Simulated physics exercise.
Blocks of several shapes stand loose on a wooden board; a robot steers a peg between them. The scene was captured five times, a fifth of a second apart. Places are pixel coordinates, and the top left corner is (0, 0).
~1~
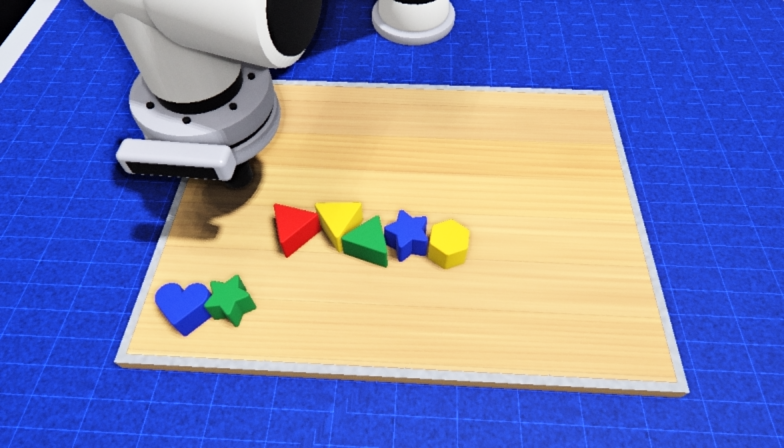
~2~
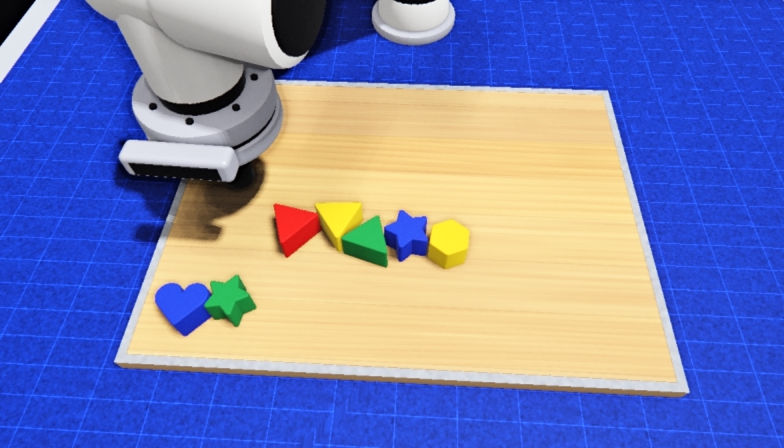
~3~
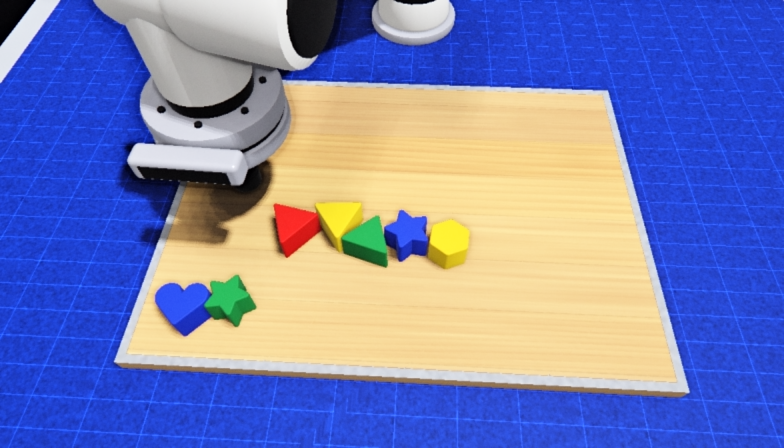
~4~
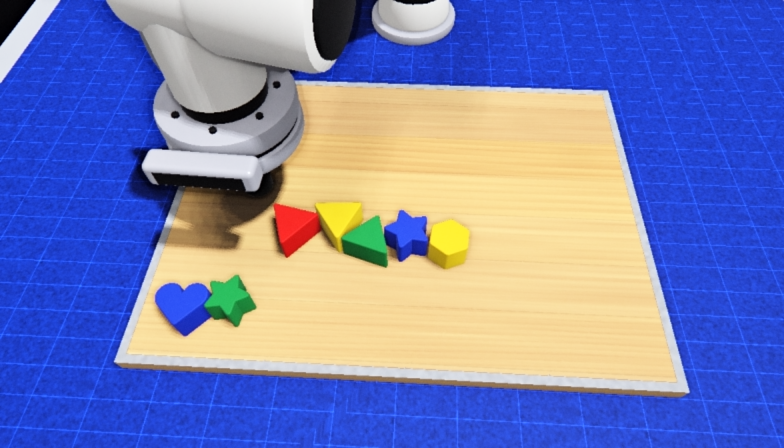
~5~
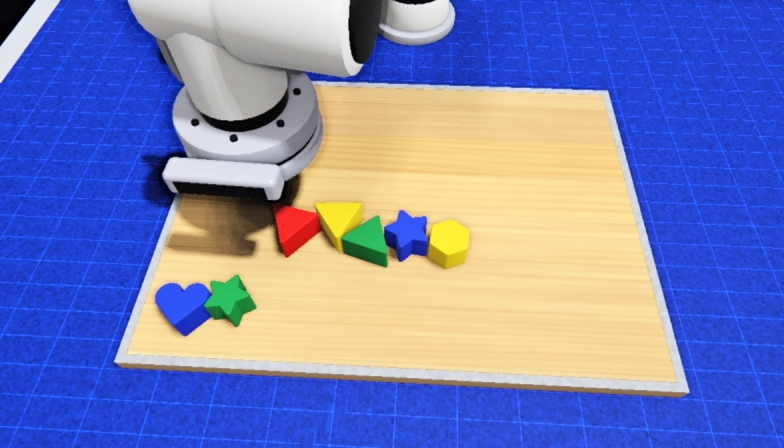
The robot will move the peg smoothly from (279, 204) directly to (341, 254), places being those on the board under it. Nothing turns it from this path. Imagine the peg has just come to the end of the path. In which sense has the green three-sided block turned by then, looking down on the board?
Seen from above, counterclockwise.
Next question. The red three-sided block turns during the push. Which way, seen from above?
Its rotation is clockwise.
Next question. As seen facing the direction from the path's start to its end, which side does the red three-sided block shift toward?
My prediction: Rightwards.
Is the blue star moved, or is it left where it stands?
The result: It stays put.
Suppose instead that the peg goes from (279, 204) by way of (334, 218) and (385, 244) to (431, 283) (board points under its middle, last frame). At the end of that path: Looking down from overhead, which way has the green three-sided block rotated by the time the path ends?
Clockwise, looking down.
The first path, step by step. Halfway along, peg at (307, 218); red three-sided block at (294, 238).
At the end, peg at (339, 244); red three-sided block at (298, 245), turned 25° clockwise; yellow three-sided block at (356, 211); green three-sided block at (374, 238), turned 25° anticlockwise; blue star unmoved.
